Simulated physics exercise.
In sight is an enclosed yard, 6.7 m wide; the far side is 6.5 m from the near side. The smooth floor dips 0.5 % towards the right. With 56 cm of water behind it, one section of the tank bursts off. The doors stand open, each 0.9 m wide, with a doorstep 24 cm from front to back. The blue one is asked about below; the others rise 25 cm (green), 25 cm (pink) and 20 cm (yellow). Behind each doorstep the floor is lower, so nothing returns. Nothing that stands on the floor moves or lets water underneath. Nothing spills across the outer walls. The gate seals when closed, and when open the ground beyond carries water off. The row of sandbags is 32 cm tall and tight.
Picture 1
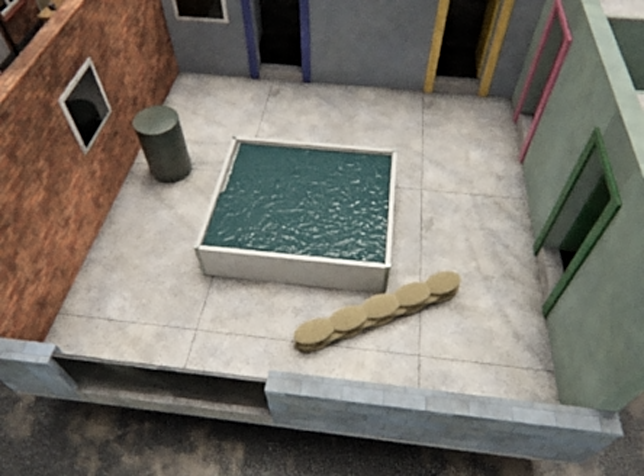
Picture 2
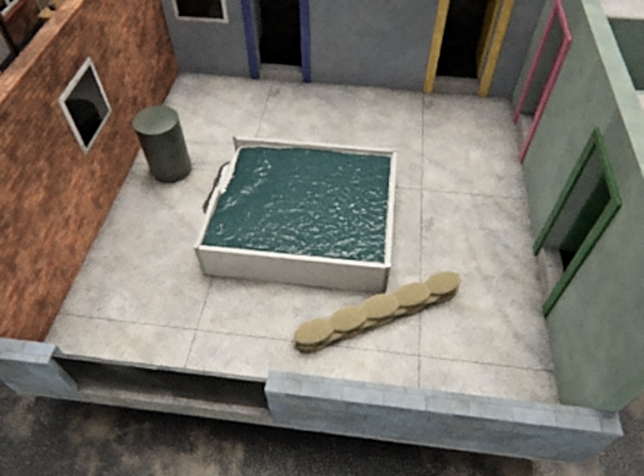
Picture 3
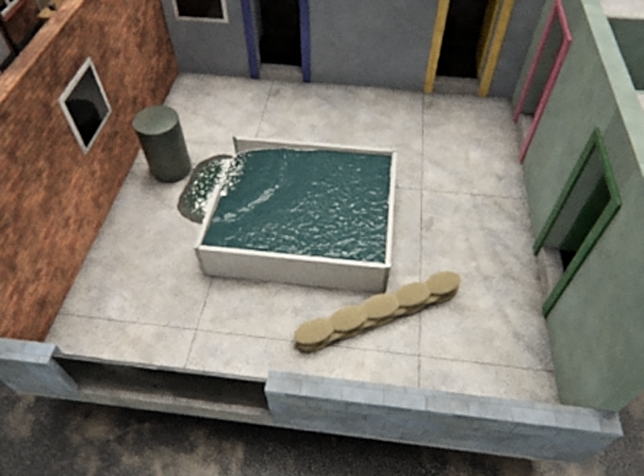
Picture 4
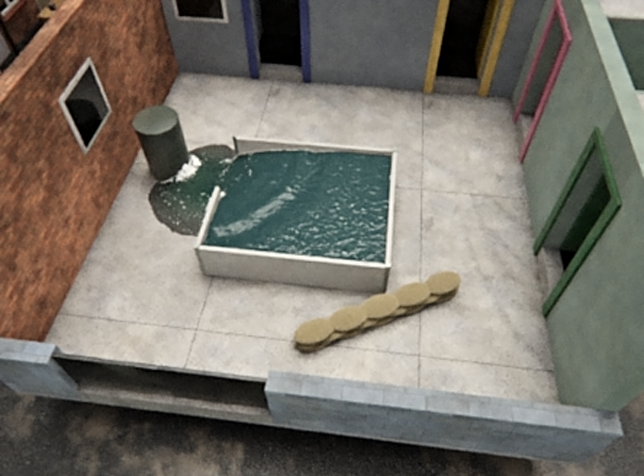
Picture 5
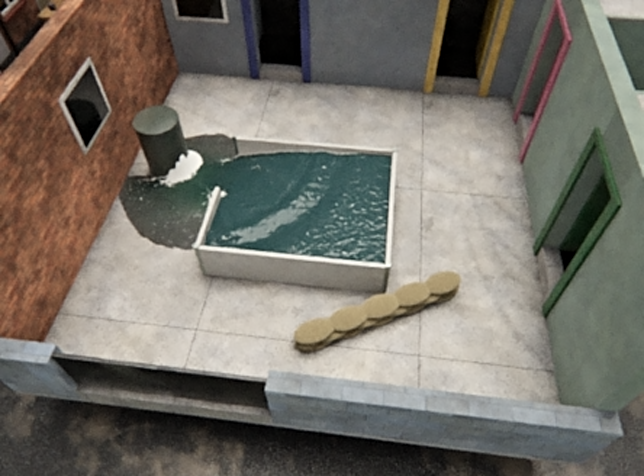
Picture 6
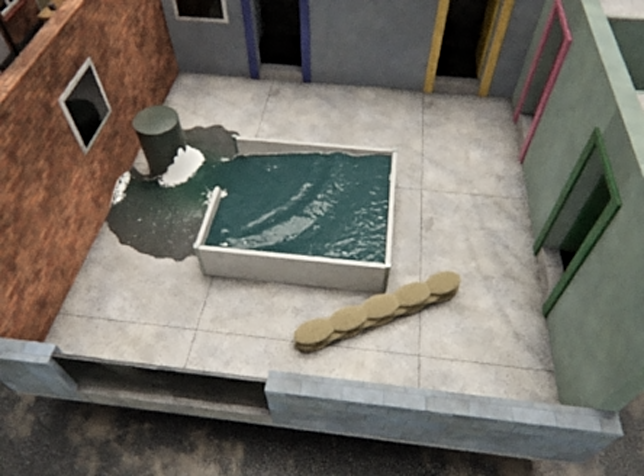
A square tank of water in a walled yard broke open on its left side, and water poured out across the floor, surged around a dark green cylinder and spread to the brick wall.
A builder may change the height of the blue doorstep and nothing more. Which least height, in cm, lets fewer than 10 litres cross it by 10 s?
At least 11.5 cm or so.
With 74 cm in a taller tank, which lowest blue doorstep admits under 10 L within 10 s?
About 16 cm.
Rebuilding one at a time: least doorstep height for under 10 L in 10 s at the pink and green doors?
About 9.0 cm at pink and 8.0 cm at green.
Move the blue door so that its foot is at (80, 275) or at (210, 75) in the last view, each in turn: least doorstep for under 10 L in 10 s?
About 10.5 and 27 cm.
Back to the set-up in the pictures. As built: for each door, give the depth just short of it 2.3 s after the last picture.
Depths in cm: Green 0, blue 11, pink 0, yellow 0.
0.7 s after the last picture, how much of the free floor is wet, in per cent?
About 15 per cent.
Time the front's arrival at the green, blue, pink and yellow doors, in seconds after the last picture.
Arrival: Green 5.5 s, blue 1.6 s, pink 4.5 s, yellow 3.8 s.
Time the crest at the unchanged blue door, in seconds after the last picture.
Around 6.5 s.
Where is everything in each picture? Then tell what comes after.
In the first picture, still water, 56 cm deep, in the tank at (304, 199); the blue door at (277, 34) is dry.
In the second picture, the gap is at (232, 181), the front 0.3 m out at a hidden place; the back of the tank holds 56 cm.
In the third picture, the front is at (184, 206), 0.7 m from the gap at (232, 183); 0.8 m2 of floor is wet, 56 cm left at the back.
In the fourth picture, water pours out at (232, 184) and has run 1.3 m, to (154, 197); about 8 cm deep outside, 56 cm at the back.
In the fifth picture, water pours out at (232, 184) and has run 1.8 m, to (124, 191); about 6 cm deep outside, 56 cm at the back.
In the sixth picture, the front is at (110, 213), 1.9 m from the gap at (232, 183); 3.0 m2 of floor is wet, 56 cm left at the back; the blue door at (277, 34), 3.1 m from the gap, is still 2.2 m from the nearest water.
Then, 0.7 s after the last picture water covers 15 % of the floor, deepest (44 cm) near (192, 176); it has not reached the blue door.
Then, 2.3 s after the last picture water covers 30 % of the floor, deepest (33 cm) near (192, 176); 11 cm at the blue door, 0 litres in over its 19 cm doorstep.
Then, 9.3 s after the last picture water covers 95 % of the floor, deepest (17 cm) near (33, 366); 9 cm at the blue door, 0 litres in over its 19 cm doorstep.
At the blue door as built, the water peaked near 13 cm, 6.7 s after the last picture.
With a doorstep of 9.5 cm, 27 litres would have come in within the 10 s; with 13 cm, 4 litres. So under 10 litres takes about 11.5 cm.
